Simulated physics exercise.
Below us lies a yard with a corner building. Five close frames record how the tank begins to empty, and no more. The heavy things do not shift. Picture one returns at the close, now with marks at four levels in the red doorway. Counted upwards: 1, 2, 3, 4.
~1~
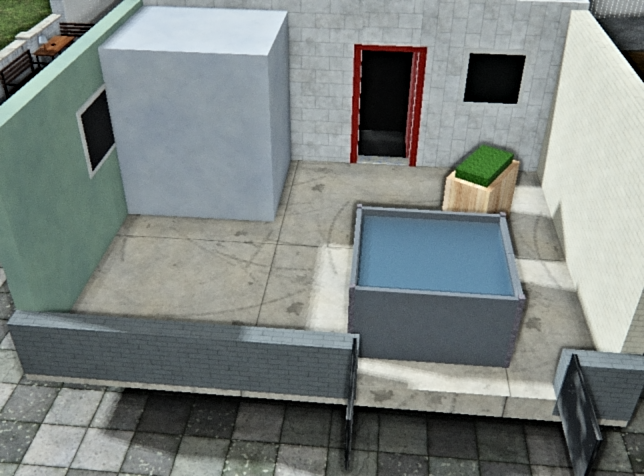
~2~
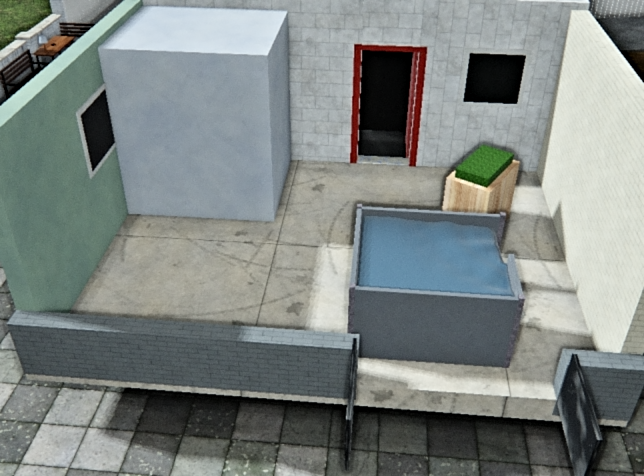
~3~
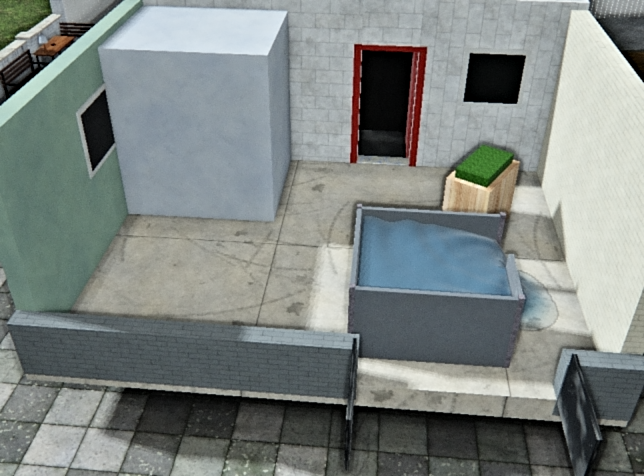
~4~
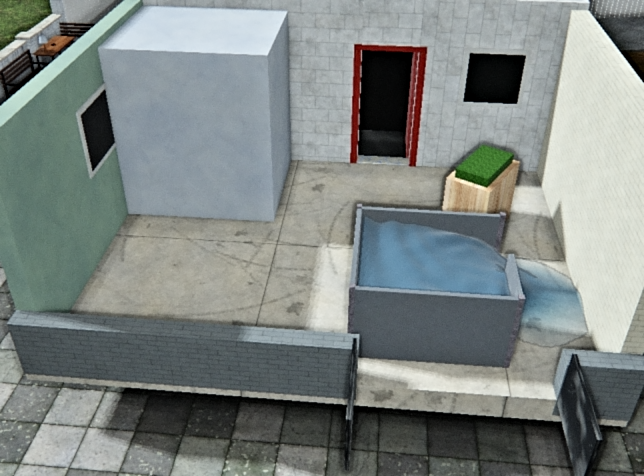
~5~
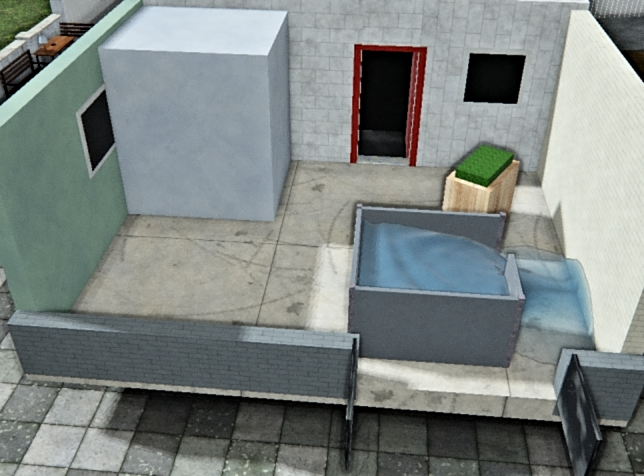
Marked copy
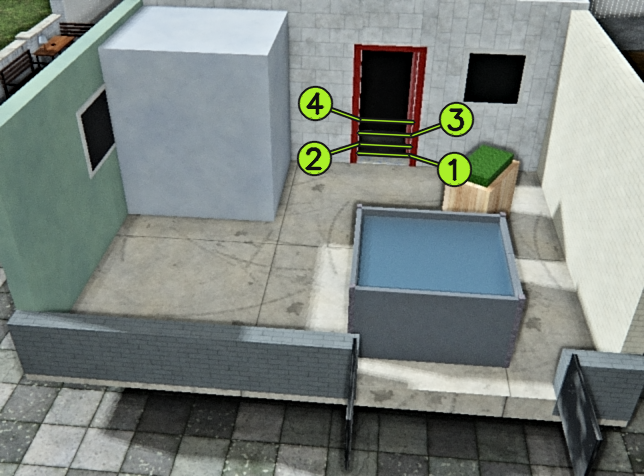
Water in a grey, open-topped tank lies flat at first, then sinks and ripples as it pours out through the tank's right side and spreads over the paving towards the cream wall, while the camera stays still. The walled yard is seen from above. A pale block stands left by a green wall, a red-framed doorway behind, a grass-topped wooden box right, and an open gate in front.
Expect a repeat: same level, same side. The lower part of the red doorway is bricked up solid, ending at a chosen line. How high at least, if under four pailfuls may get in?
It is 1.
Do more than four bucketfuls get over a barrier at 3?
No, that is safe.
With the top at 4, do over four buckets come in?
No, that is safe.
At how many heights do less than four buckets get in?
All of them.
On the marked copy, 1 at (384, 154); 2 at (384, 145); 3 at (385, 134); 4 at (386, 121); from the bottom up 1, 2, 3, 4.
With 1, nothing gets over.
With 2, nothing gets over.
With 3, nothing gets over.
With 4, nothing gets over.
